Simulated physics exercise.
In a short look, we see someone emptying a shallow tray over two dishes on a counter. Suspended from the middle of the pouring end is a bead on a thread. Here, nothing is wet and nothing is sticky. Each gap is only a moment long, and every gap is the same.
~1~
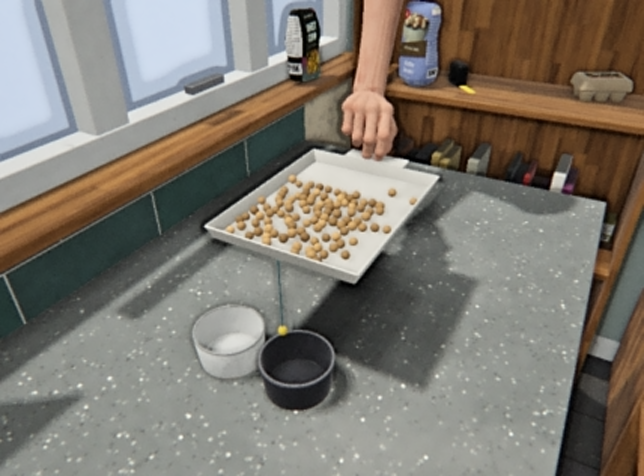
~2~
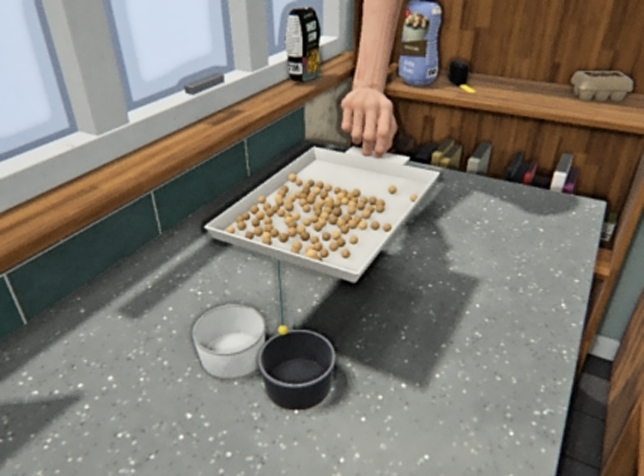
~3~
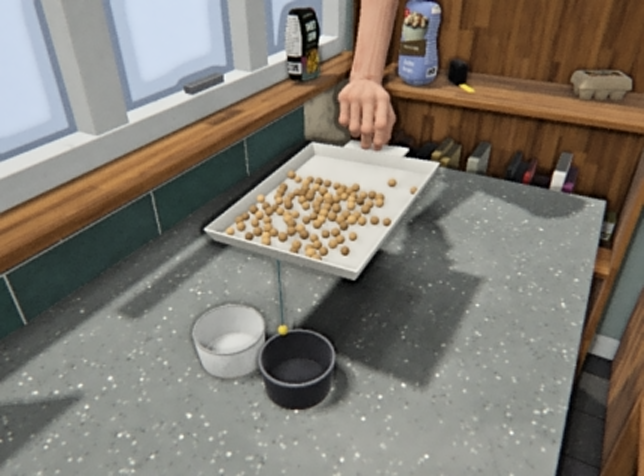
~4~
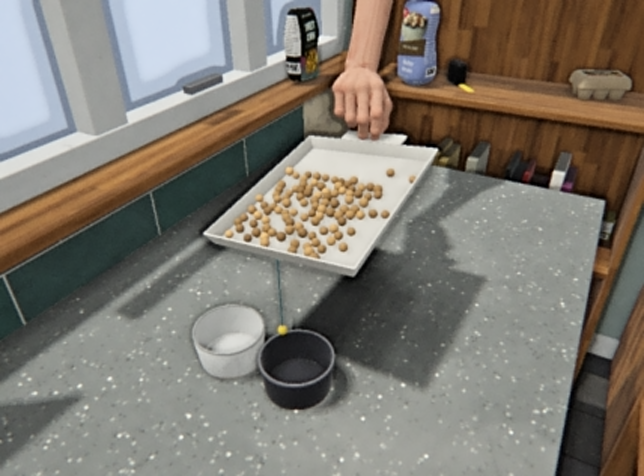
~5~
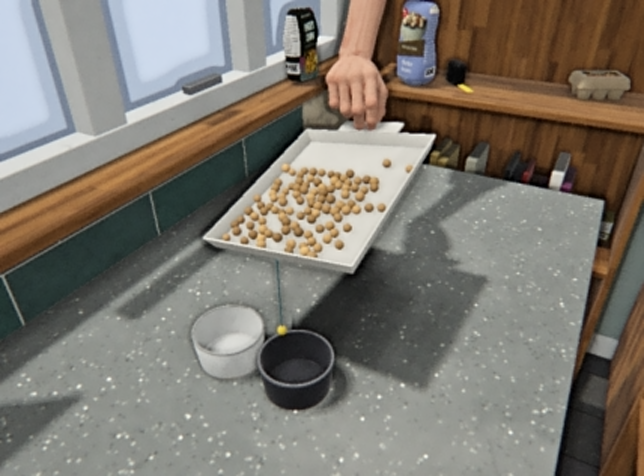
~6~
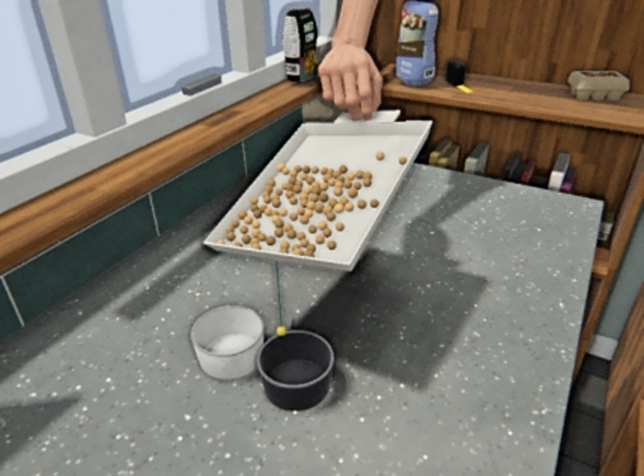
A white tray of round wooden beads, held by a hand at its far edge, starts out still, then gradually tilts toward its left corner above a white dish and a black dish, the beads shifting slightly left.
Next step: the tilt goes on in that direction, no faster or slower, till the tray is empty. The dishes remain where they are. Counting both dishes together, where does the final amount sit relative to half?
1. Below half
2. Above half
The answer is 2.
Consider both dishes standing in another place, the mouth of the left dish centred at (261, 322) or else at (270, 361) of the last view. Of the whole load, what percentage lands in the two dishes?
Close to 20 in a hundred, then close to 0 in a hundred.
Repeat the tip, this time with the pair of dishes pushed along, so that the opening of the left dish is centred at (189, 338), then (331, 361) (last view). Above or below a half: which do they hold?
In the first position shy of half, in the second shy of half.
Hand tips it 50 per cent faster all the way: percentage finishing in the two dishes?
I'd say near 70 per cent.
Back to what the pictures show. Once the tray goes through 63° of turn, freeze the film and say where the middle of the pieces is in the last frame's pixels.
In the last view the centre sits at roughly (233, 252).
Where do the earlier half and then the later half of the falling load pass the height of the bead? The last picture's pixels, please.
Early-half point (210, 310); late-half point (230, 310).
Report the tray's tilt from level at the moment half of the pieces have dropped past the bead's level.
Roughly 80 degrees of tilt.
Soon, tray tipped steeply; about two thirds on the tray; a small part in the left dish; a stray few outside both; a small part in the air.
A while on, tray tipped past a quarter turn; a stray few in the right dish; most in the left dish; about a quarter outside both; a stray few in the air.
Towards the end, tray tipped past a quarter turn; a stray few in the right dish; most in the left dish; about a quarter outside both.
Finally, tray tipped past a quarter turn; a stray few in the right dish; most in the left dish; about a quarter outside both.
